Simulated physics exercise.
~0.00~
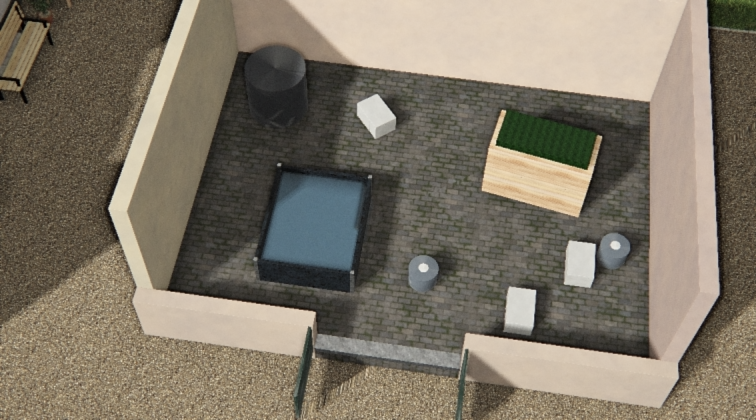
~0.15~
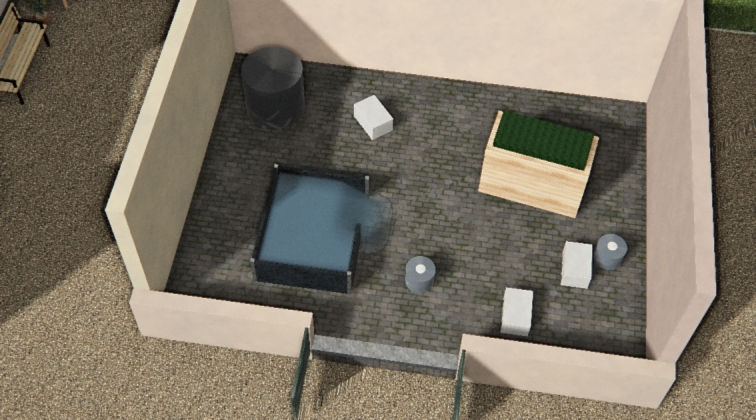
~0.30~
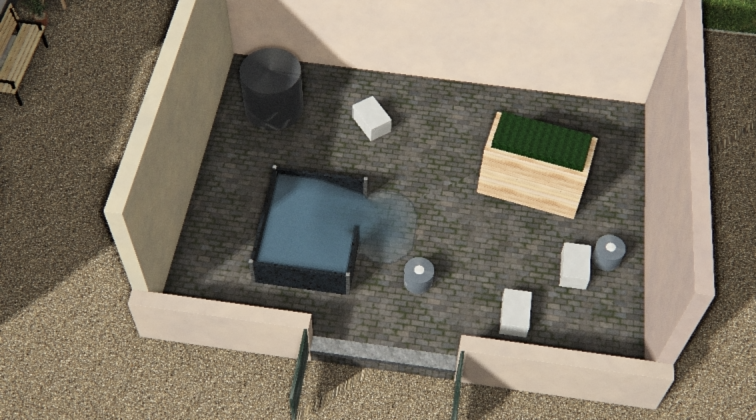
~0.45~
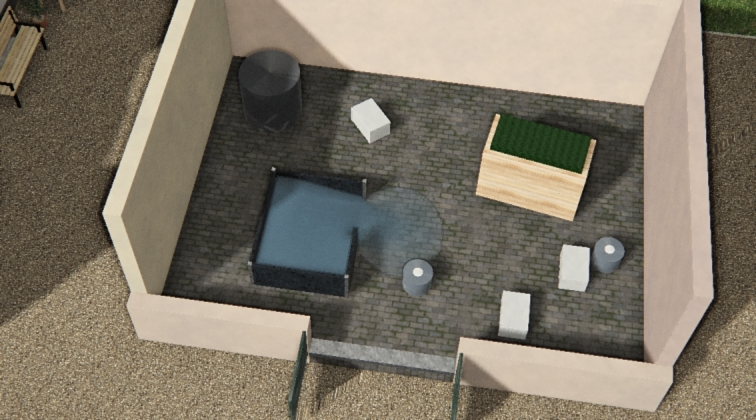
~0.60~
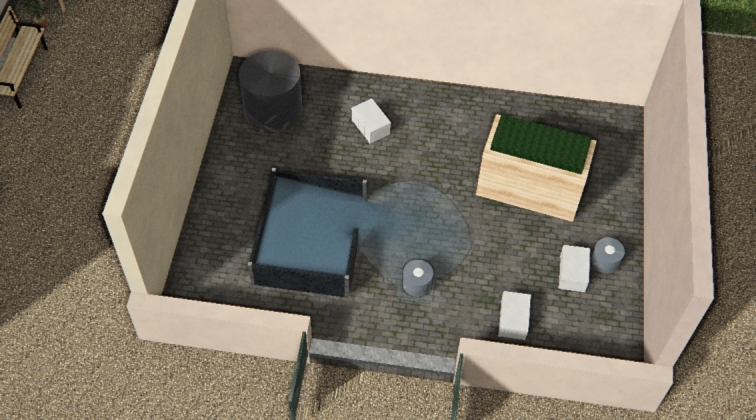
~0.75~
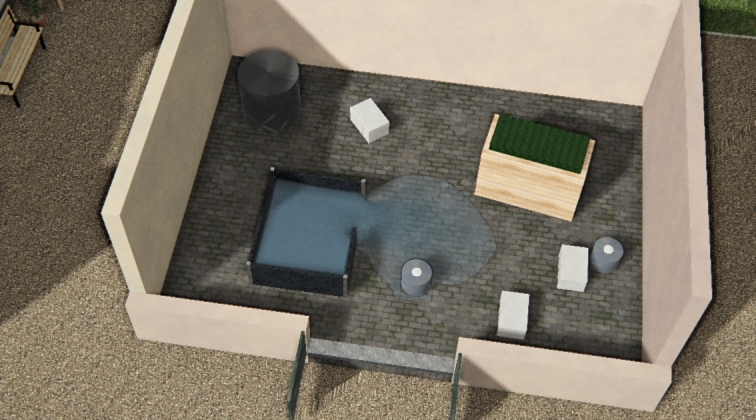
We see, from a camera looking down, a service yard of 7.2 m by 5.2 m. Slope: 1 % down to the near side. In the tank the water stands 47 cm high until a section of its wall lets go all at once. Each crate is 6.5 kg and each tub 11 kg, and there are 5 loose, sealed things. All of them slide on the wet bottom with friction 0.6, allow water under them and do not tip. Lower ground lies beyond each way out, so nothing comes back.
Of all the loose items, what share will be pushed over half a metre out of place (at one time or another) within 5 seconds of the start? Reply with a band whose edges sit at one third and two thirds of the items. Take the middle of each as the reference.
Band: One third to two thirds.
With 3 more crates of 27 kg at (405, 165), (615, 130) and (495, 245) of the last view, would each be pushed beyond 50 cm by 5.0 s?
Within it, within it, beyond it.
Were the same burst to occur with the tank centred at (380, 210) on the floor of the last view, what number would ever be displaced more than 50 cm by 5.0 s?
3.
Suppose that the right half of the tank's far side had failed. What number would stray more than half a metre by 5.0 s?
That gives 1 of them.
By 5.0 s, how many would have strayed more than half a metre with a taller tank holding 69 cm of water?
With that change, 3 of them.
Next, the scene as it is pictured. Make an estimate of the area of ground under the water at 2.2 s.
That flooded area is roughly 16 m2.
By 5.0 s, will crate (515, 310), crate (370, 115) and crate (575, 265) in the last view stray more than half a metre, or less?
In order: Farther, not as far and farther.
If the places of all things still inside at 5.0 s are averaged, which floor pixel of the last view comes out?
Around (484, 277).
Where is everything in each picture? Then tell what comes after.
The first picture shows a crate at (377, 110) rests on the ground; a crate at (582, 259), on the bottom; water covers 2.3 m2; 0 of 5 have shifted.
The second picture shows a crate at (373, 111) rests on the ground; a crate at (578, 260), on the bottom; water covers 2.7 m2; 0 of 5 have shifted.
The third picture shows a crate at (372, 112), on the bottom; a crate at (577, 261) rests on the ground; water covers 3.3 m2; 0 of 5 have shifted.
The fourth picture shows a crate at (371, 115), on the bottom; a crate at (576, 263), on the bottom; water covers 4.0 m2; 0 of 5 have shifted.
The fifth picture shows a crate at (371, 115) rests on the ground; a crate at (576, 263), on the bottom; 4.8 m2 under water; 0 of 5 have shifted.
The sixth picture shows a crate at (370, 115) rests on the ground; a crate at (575, 263), on the bottom; 5.6 m2 under water; 0 of 5 have shifted.
After 1.1 s 0 of 5 are over 50 cm from their spots; 0 afloat.
After 2.2 s 0 of 5 are over 50 cm from their spots; 1 afloat.
After 3.5 s 2 of 5 are over 50 cm from their spots; 3 afloat.
After 5.0 s 2 of 5 are over 50 cm from their spots, and 3 have been at some point; 3 afloat.
